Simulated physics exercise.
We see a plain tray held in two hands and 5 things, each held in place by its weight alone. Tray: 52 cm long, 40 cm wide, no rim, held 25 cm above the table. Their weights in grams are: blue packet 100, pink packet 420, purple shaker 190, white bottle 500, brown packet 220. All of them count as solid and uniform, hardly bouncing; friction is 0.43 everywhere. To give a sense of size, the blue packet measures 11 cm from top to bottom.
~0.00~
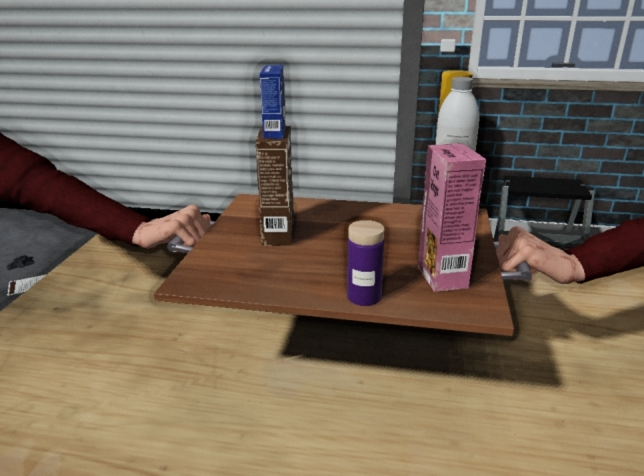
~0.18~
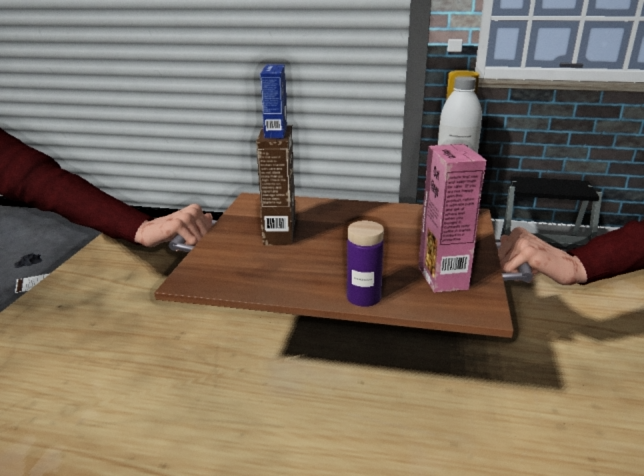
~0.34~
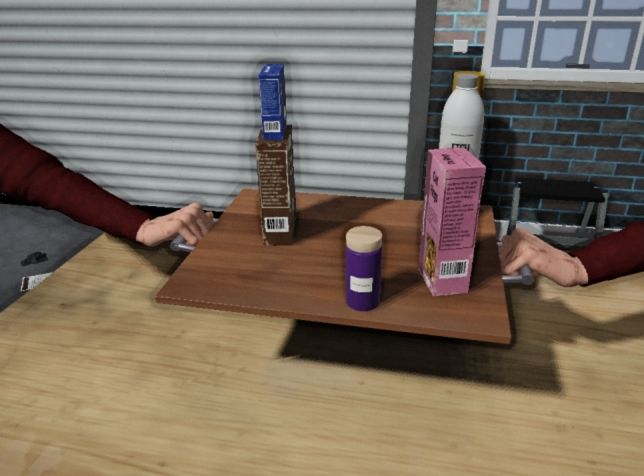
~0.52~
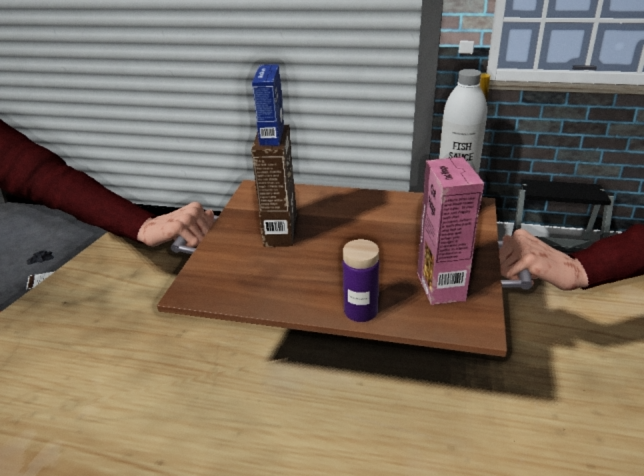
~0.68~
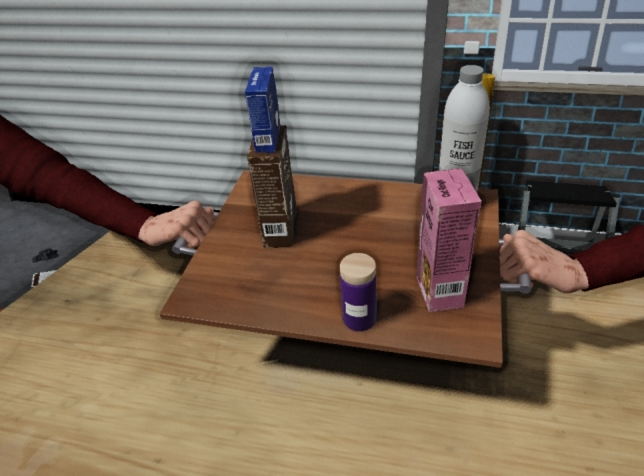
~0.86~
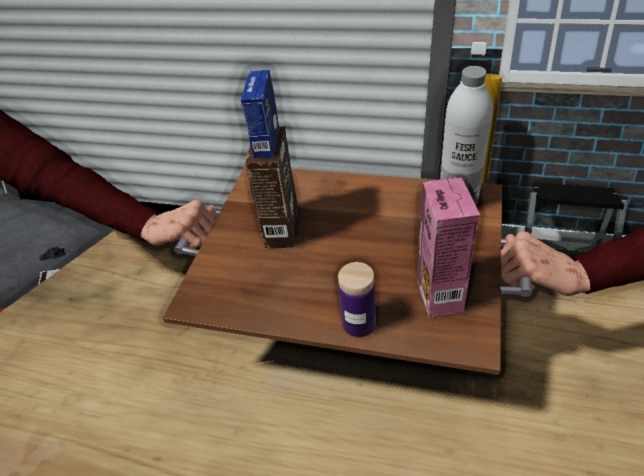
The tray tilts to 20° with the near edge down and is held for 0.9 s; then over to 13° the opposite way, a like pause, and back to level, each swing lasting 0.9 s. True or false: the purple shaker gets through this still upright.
True.
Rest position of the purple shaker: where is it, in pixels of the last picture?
It ends near (360, 265).
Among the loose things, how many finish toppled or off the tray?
4.
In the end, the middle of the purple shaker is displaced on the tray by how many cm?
Roughly 0 cm.
After 1.56 s, tray at 20°, near edge down; blue packet, pink packet and white bottle now off the tray; brown packet 59° off its base.
After 2.06 s, tray at 18°, near edge down; brown packet now off the tray.
After 2.56 s, tray at 8°, far edge down.
In the end (5.0 s), off the tray and tipped over, blue packet, pink packet, white bottle and brown packet; the last one under 5 cm from the start. In the last view, purple shaker near (360, 265).
